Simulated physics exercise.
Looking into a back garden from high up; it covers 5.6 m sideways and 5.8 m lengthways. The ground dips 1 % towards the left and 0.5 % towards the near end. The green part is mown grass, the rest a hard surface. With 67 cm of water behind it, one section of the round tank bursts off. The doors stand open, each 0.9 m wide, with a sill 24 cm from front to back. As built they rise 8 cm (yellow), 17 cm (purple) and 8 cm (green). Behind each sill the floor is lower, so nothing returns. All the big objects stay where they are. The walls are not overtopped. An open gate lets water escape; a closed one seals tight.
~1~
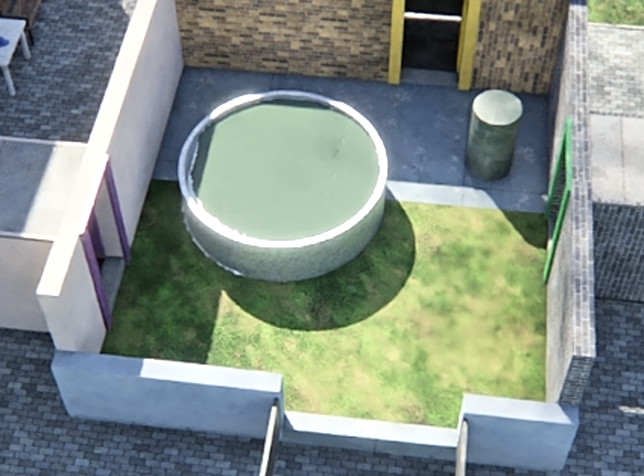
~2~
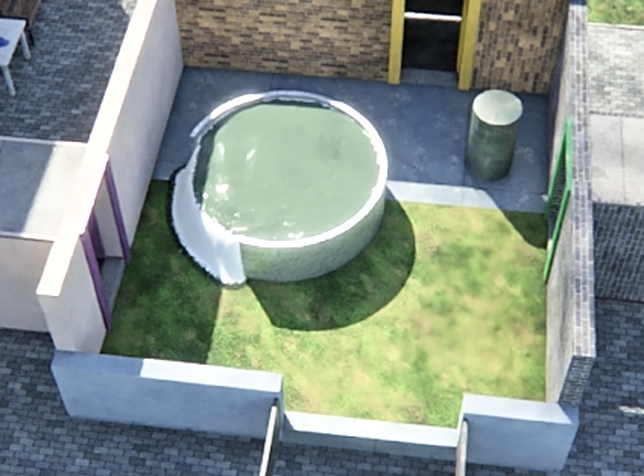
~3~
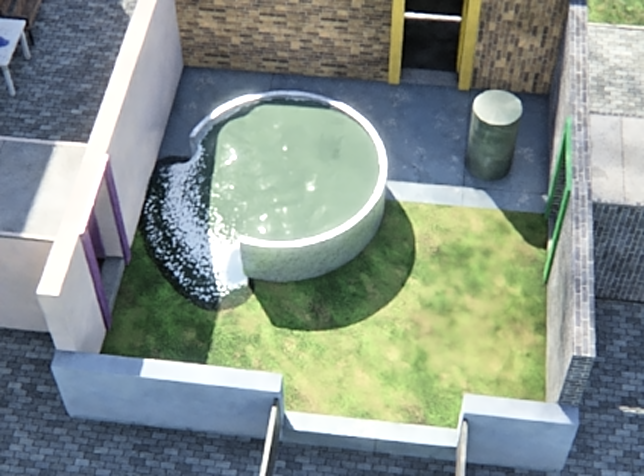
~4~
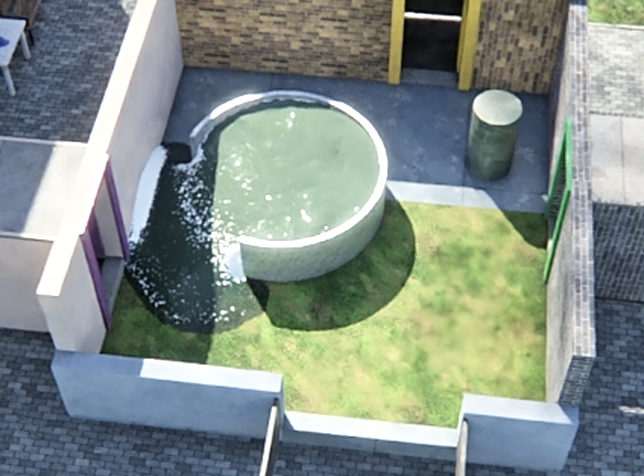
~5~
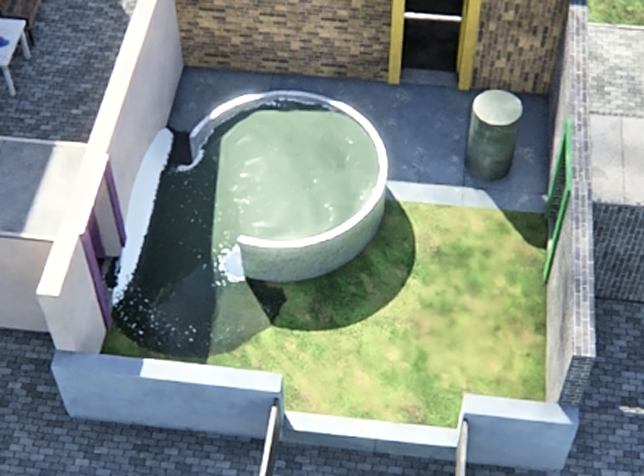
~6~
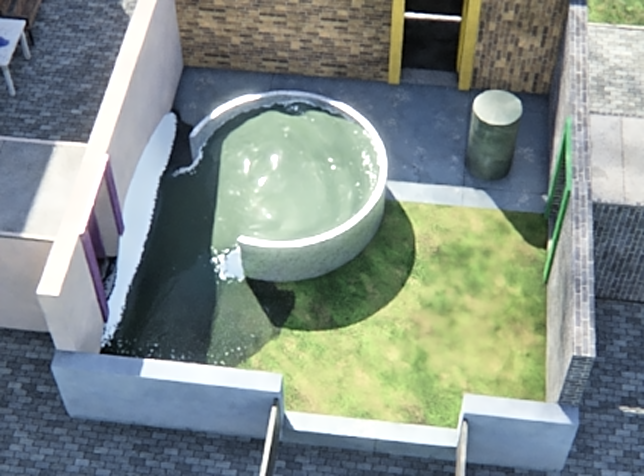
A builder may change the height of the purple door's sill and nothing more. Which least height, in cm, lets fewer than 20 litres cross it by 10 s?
About 34 cm.
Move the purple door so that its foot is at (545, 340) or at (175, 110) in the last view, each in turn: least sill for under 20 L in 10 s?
Roughly 10.0 and 9.0 cm.
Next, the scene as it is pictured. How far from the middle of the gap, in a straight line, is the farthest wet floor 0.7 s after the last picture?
Roughly 3.2 m.
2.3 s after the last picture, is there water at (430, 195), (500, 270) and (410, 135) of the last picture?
In turn: Still dry, not reached, dry.
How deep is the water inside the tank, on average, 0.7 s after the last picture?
Roughly 41 cm on average.
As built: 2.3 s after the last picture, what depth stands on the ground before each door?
Depths in cm: Yellow 2, purple 28, green 0.
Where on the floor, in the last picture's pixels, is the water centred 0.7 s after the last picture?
Near (237, 223).
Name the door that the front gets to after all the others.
Last comes the green one.
Then, 0.7 s after the last picture water covers 30 % of the floor, deepest (56 cm) near (90, 389); 36 cm at the purple door, 40 litres in over its 17 cm sill.
Then, 2.3 s after the last picture water covers 55 % of the floor, deepest (42 cm) near (90, 389); 28 cm at the purple door, 151 litres in over its 17 cm sill.
Then, 9.3 s after the last picture water covers 100 % of the floor, deepest (16 cm) near (358, 80); 11 cm at the purple door, 206 litres in over its 17 cm sill.
At the purple door as built, the water peaked near 42 cm, by the last picture.
With a sill of 29.5 cm, 43 litres would have come in within the 10 s; with 40 cm, 4 litres. So under 20 litres takes about 34 cm.
